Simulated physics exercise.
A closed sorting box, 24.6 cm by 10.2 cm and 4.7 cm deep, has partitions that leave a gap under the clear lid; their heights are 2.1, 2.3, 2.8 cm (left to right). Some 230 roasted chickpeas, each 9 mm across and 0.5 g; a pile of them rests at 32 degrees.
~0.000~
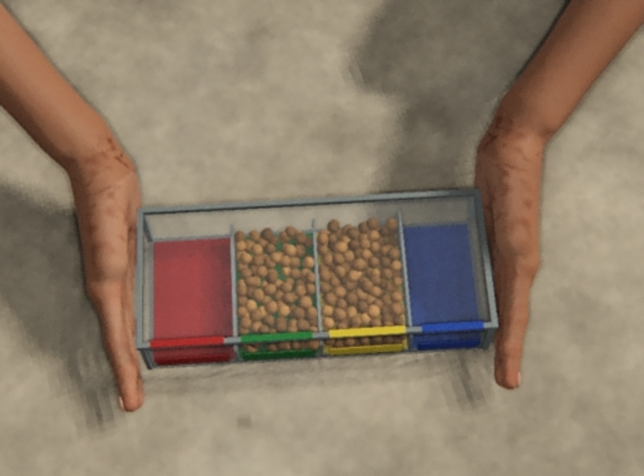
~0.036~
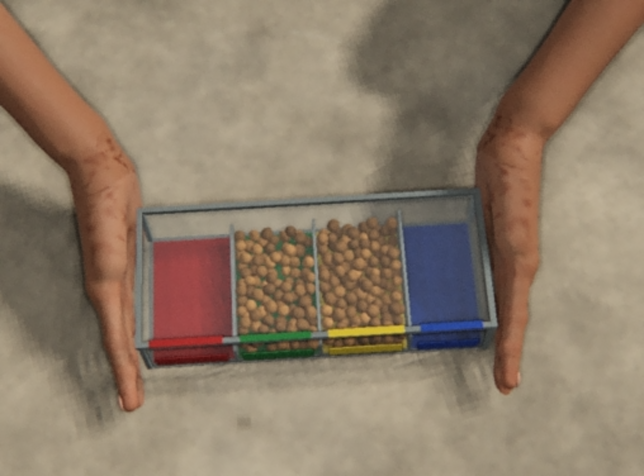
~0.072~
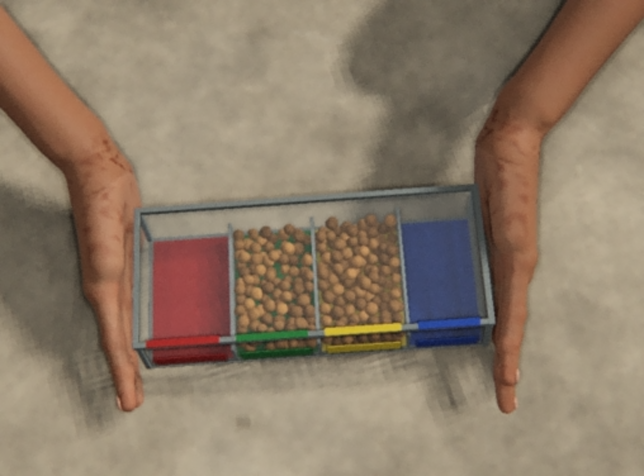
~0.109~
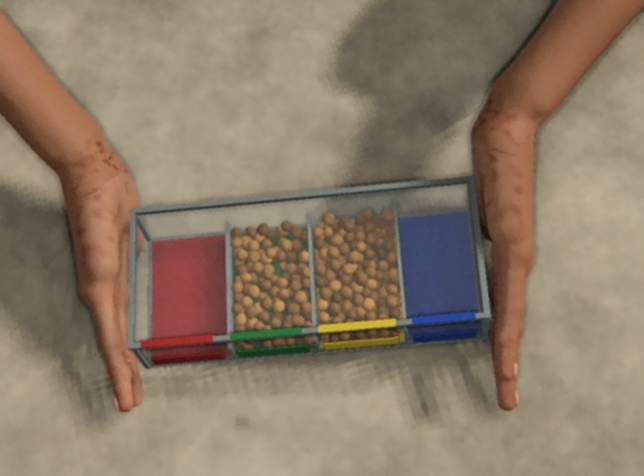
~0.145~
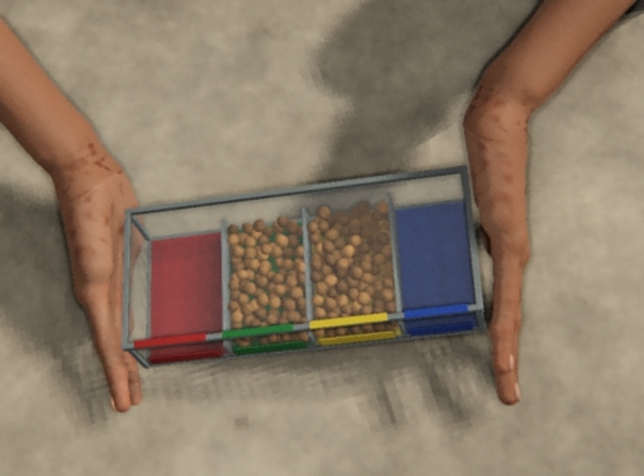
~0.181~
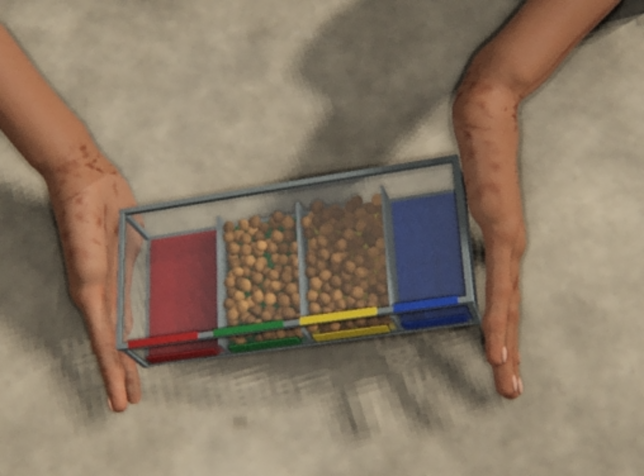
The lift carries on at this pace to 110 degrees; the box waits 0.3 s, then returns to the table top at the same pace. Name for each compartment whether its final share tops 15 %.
Red: Above, blue: Below, green: Below, yellow: Below.
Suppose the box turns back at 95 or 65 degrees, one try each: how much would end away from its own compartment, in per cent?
Some 80 and 15 per cent.
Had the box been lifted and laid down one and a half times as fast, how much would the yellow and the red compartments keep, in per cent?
Then: Yellow 0; red 95.
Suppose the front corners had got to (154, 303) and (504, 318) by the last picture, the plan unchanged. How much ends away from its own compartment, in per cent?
In that case some 75 per cent.
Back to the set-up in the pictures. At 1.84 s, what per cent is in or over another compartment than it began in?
Some 100 per cent.
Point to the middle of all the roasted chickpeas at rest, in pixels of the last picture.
At about (181, 296).
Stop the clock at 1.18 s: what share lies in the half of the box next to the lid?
About 80 per cent.
After 1.18 s, tilt 110 degrees; red 75 %, green 25 %.
After 1.84 s, tilt 59 degrees; red 100 %.
After 2.55 s, tilt 0 degrees; red 100 %.
In the end, at 2.8 s, red 100 %, blue 0 %, green 0 %, yellow 0 %.
